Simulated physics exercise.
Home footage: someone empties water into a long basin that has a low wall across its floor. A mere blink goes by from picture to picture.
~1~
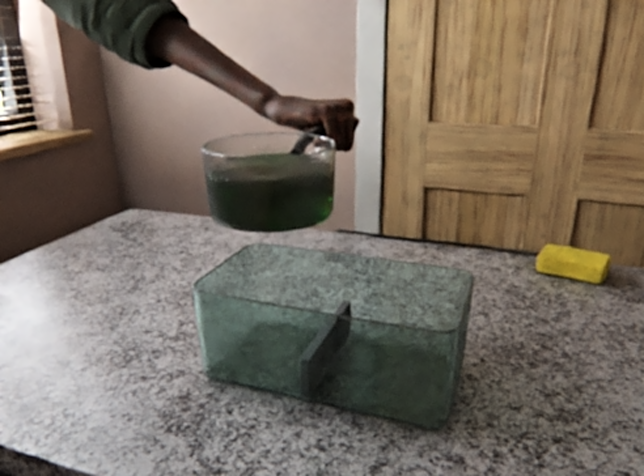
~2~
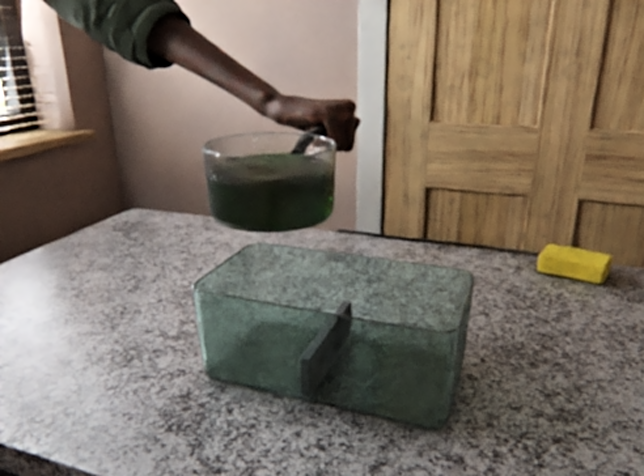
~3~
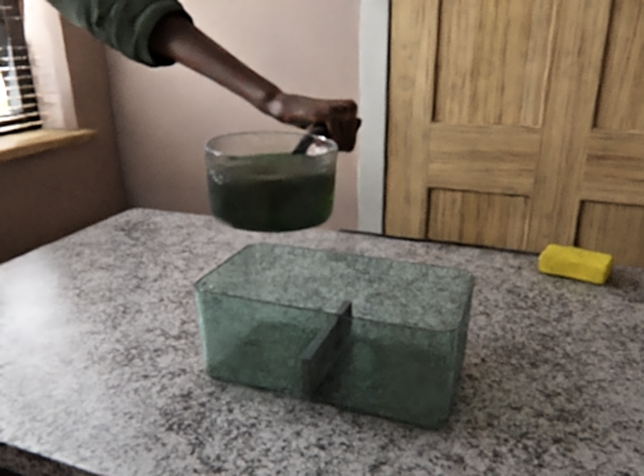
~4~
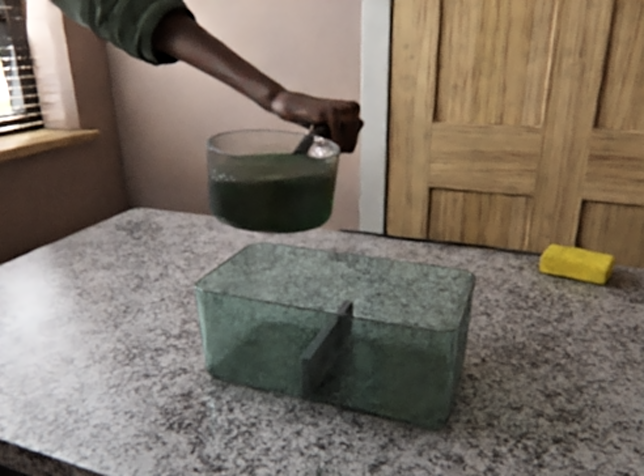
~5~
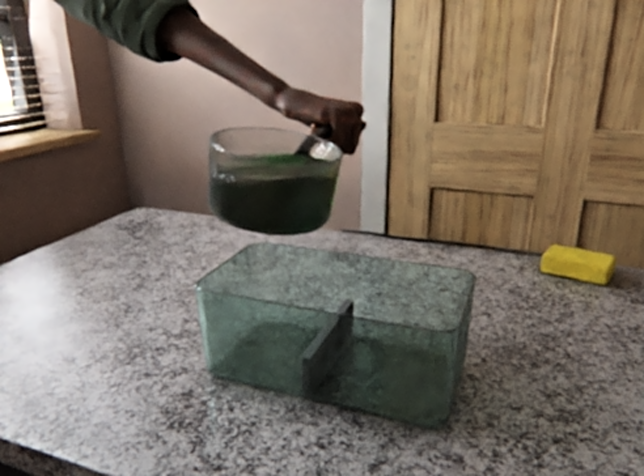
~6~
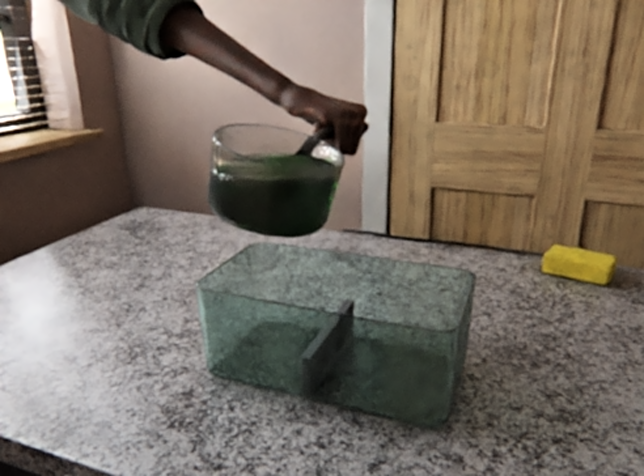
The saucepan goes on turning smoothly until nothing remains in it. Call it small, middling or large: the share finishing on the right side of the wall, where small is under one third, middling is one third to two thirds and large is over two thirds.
Large.
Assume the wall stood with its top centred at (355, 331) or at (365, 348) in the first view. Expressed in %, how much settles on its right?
Record: Case 1 near 75 %, case 2 near 60 %.
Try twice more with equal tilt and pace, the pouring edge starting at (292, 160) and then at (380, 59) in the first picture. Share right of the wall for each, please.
In turn 60 % and 75 %.
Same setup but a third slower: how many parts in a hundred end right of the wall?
I'd say roughly 95 in every hundred ends up there.
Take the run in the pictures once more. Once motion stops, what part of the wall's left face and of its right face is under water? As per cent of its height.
Left side 0 percent, right side 70 percent.
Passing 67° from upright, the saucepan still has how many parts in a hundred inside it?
Some 65 per cent.
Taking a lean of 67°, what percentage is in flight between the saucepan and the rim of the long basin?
25 %.
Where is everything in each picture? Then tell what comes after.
It leans 0°; its right rim is at (330, 150); the water meets the walls at (219, 162) and (330, 170); the long basin's rim runs from (222, 265) to (467, 301); the wall's top is at (328, 328), in the first frame.
It leans 1°; its right rim is at (331, 151); the water meets the walls at (220, 161) and (330, 170), in the second frame.
It leans 2°; its right rim is at (333, 153); the water meets the walls at (221, 160) and (331, 170), in the third frame.
It leans 5°; its right rim is at (335, 157); the water meets the walls at (223, 160) and (332, 171), in the fourth frame.
It leans 9°; its right rim is at (337, 161); the water meets the walls at (224, 160) and (335, 172), in the fifth frame.
It leans 14°; its right rim is at (339, 168); the water meets the walls at (224, 161) and (337, 172), in the sixth frame.
A moment on, the tilt is 67° and 67 per cent is still to pour, 0 is left of the wall and 8 right of it.
Next, the tilt is 93° and 19 per cent is still to pour, 1 is left of the wall and 71 right of it.
Then the tilt is 95° and 4 per cent is still to pour, 3 is left of the wall and 90 right of it.
Later the tilt is 95° and 1 per cent is still to pour, 4 is left of the wall and 95 right of it.
In the end 5 per cent lies left of the wall, 95 right of it and 0 outside.
